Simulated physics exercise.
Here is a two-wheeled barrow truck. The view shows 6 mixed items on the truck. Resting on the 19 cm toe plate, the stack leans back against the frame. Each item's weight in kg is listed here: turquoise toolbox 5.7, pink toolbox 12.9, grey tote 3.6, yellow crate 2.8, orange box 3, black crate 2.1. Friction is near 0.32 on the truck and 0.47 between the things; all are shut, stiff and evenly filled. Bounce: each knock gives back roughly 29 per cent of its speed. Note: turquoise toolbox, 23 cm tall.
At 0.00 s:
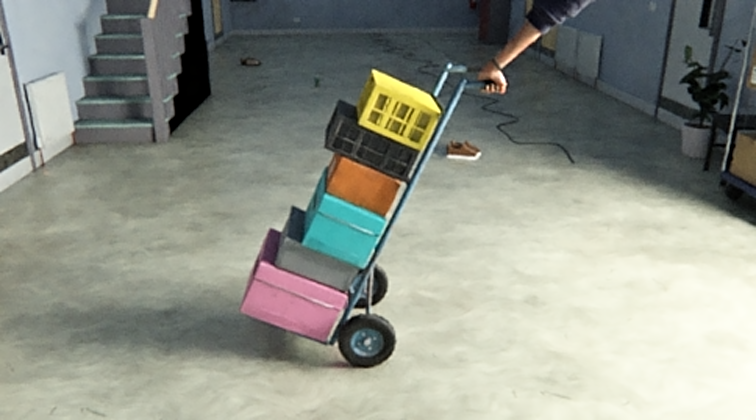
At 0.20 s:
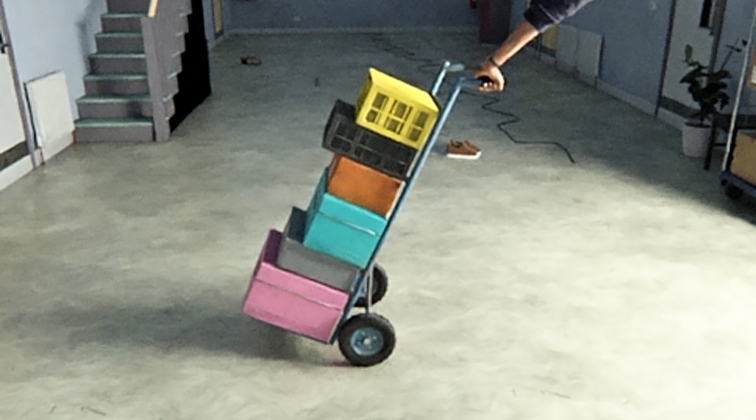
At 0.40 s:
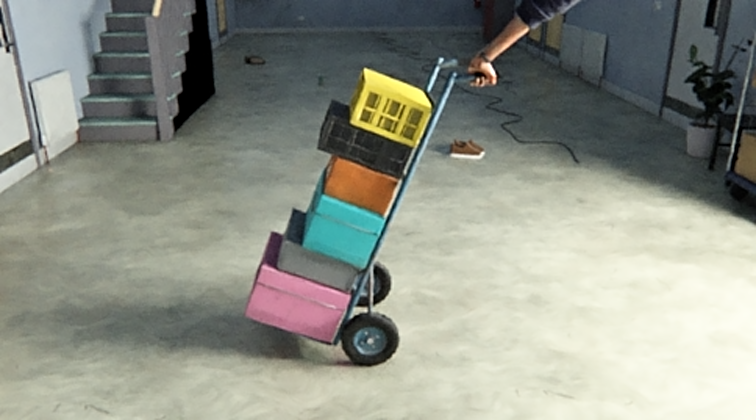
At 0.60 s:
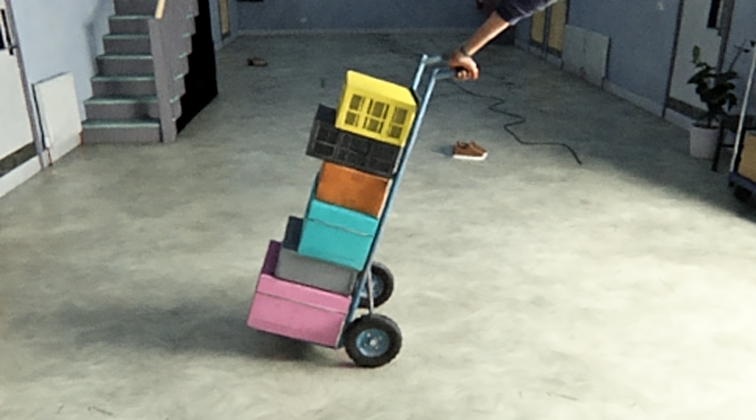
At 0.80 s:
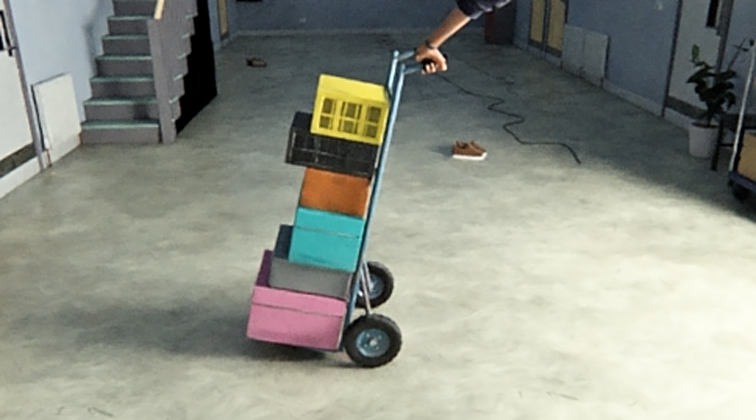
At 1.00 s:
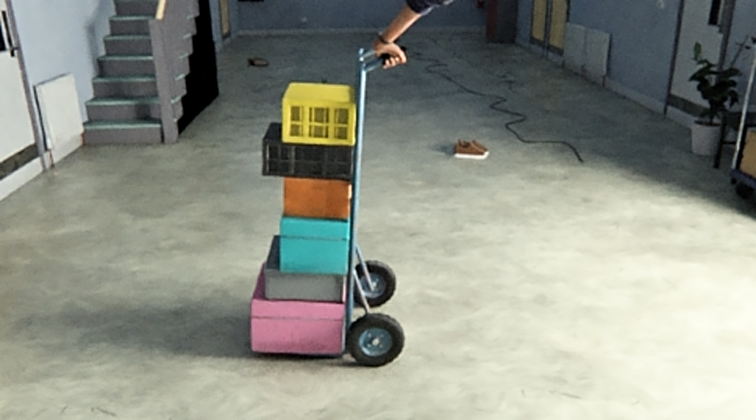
At first, a hand holds the handle of a two-wheeled hand truck tilted back to the right, with pink, grey, turquoise, orange, black and yellow containers stacked on it. The hand then pushes the handle leftward, slowly and then faster, swinging the frame and its stack together to nearly upright.
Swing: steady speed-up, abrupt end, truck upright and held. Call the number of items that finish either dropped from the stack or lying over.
Items over or lost: Zero.
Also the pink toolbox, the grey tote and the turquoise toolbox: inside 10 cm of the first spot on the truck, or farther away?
The pink toolbox keeps its place; the grey tote keeps its place; the turquoise toolbox holds its spot.
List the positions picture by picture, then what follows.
In the first picture, 25° short of upright; turquoise toolbox (344, 215); pink toolbox (296, 283).
In the second picture, 24° short of upright; orange box (363, 175); black crate (369, 139).
In the third picture, 22° short of upright; grey tote (321, 250); yellow crate (389, 106).
In the fourth picture, 18° short of upright; orange box (352, 178); black crate (353, 141).
In the fifth picture, 12° short of upright; grey tote (312, 260); yellow crate (350, 108).
In the sixth picture, 4° short of upright; turquoise toolbox (317, 229); pink toolbox (300, 306).
After 1.20 s, truck upright; turquoise toolbox tipped 4° from how it sat near (302, 232); pink toolbox tipped 3° from how it sat near (299, 311); yellow crate tipped 4° from how it sat.
After 1.30 s, truck upright; turquoise toolbox tipped 6° from how it sat near (300, 232); pink toolbox tipped 3° from how it sat near (299, 311); yellow crate tipped 6° from how it sat.
After 1.50 s, truck upright; turquoise toolbox slid 3 cm near (302, 233); yellow crate slid 13 cm; black crate slid 8 cm.
After 2.90 s, truck upright; turquoise toolbox tipped 4° from how it sat near (301, 233); pink toolbox tipped 3° from how it sat near (299, 311); yellow crate tipped 4° from how it sat.
At rest (4.2 s), not toppled but over 10 cm from the start, yellow crate; the other 5 in place, give or take 10 cm. Seen from the same camera at the end, turquoise toolbox near (301, 233), pink toolbox near (299, 311).
